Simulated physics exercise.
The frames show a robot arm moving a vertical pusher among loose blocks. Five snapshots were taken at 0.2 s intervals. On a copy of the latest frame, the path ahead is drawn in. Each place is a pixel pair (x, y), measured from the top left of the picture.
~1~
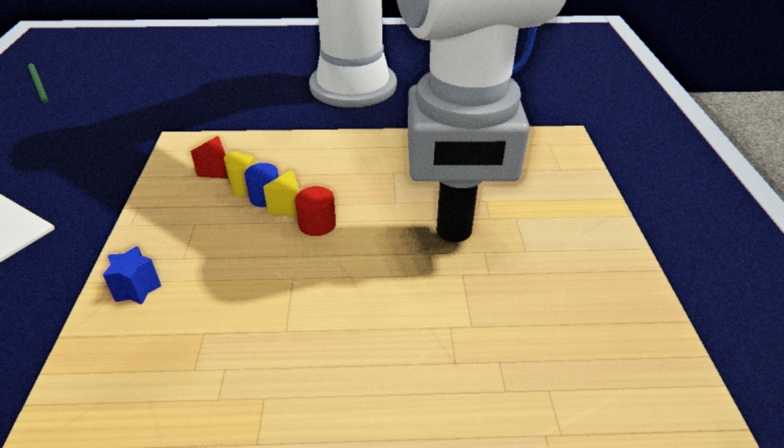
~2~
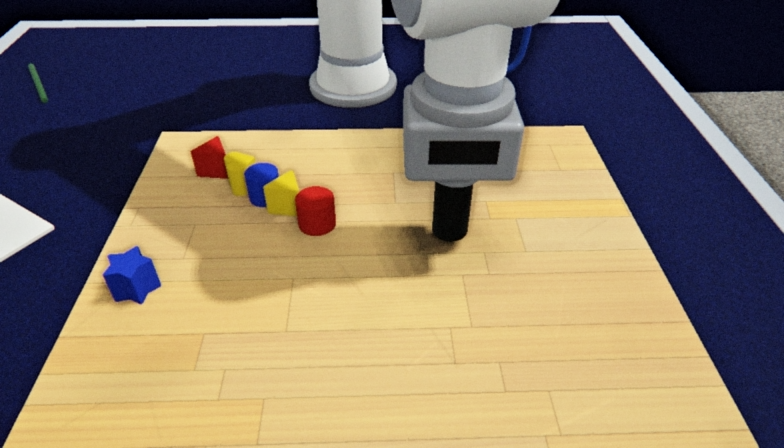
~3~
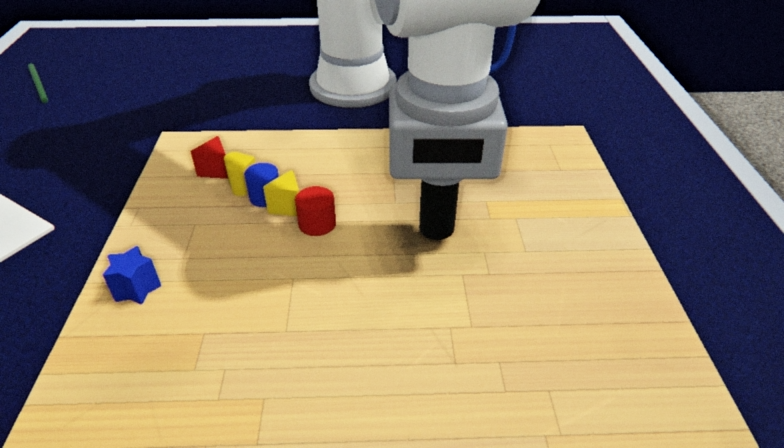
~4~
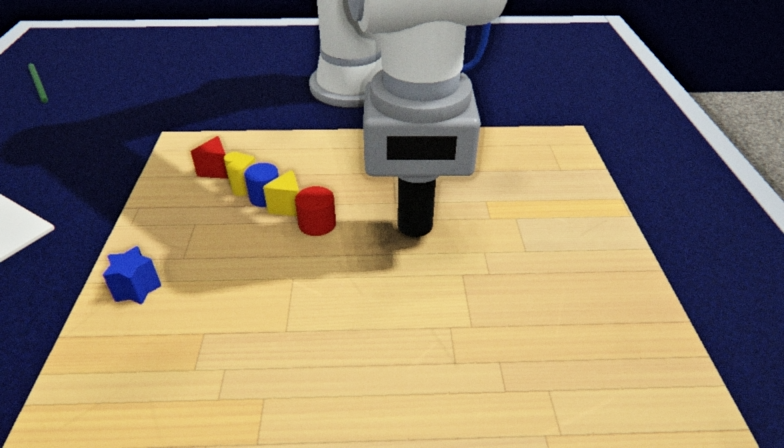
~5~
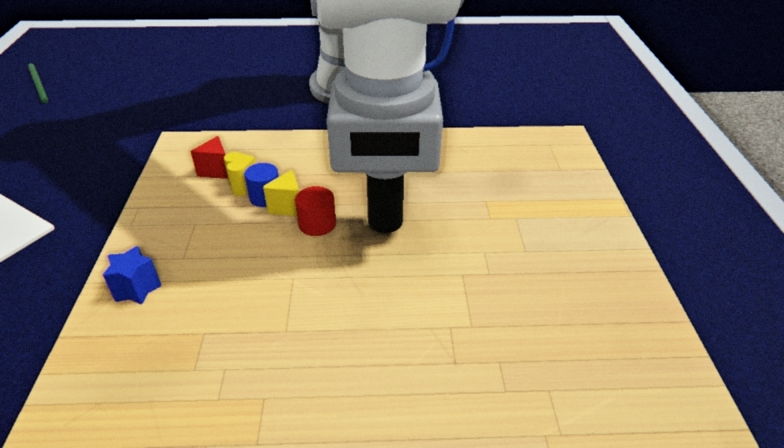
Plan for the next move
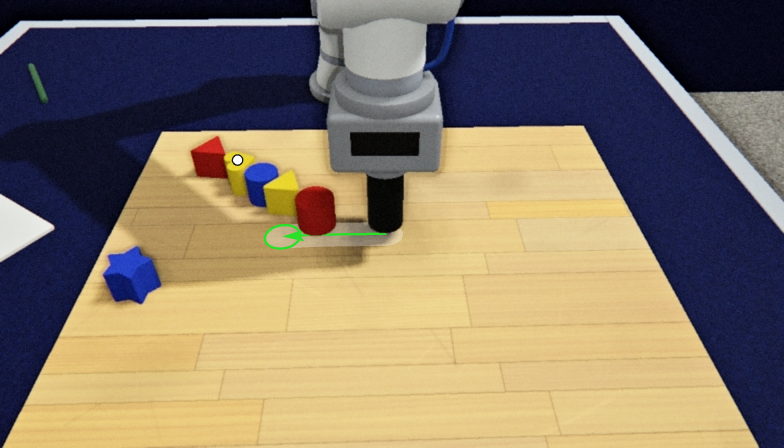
The robot arm slid its black pusher leftward over the wooden board, slowly at first, nearing the red cylinder at the end of a diagonal row of colored blocks, while all the blocks stayed still.
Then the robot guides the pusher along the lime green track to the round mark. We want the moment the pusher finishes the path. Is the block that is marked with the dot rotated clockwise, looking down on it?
Yes
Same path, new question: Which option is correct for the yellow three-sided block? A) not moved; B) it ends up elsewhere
B: It ends up elsewhere.
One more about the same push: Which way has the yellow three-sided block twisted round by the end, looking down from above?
Rotates counter-clockwise.
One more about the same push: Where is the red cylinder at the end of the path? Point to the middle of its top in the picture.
The middle of the upper face of the red cylinder will lie at about (283, 187) in the picture.
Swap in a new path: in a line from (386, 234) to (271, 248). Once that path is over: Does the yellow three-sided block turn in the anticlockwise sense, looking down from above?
Short answer: Yes.
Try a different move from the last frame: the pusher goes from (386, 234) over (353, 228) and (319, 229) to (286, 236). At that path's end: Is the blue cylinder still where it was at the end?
I expect not.
Path on the board, from (386, 234) directly to (283, 237); the dot is on the yellow heart block.
What follows on the original path. One third of the way, pusher (350, 223); nothing pushed yet.
Two thirds of the way, pusher (315, 223); yellow heart block (231, 157), turned 20° clockwise; blue cylinder (250, 167); yellow three-sided block (273, 174), turned 15° anticlockwise; red cylinder (292, 191).
At the end, pusher (281, 225); yellow heart block (231, 157), turned 20° clockwise; blue cylinder (250, 167); yellow three-sided block (276, 169), turned 40° anticlockwise; red cylinder (283, 187).
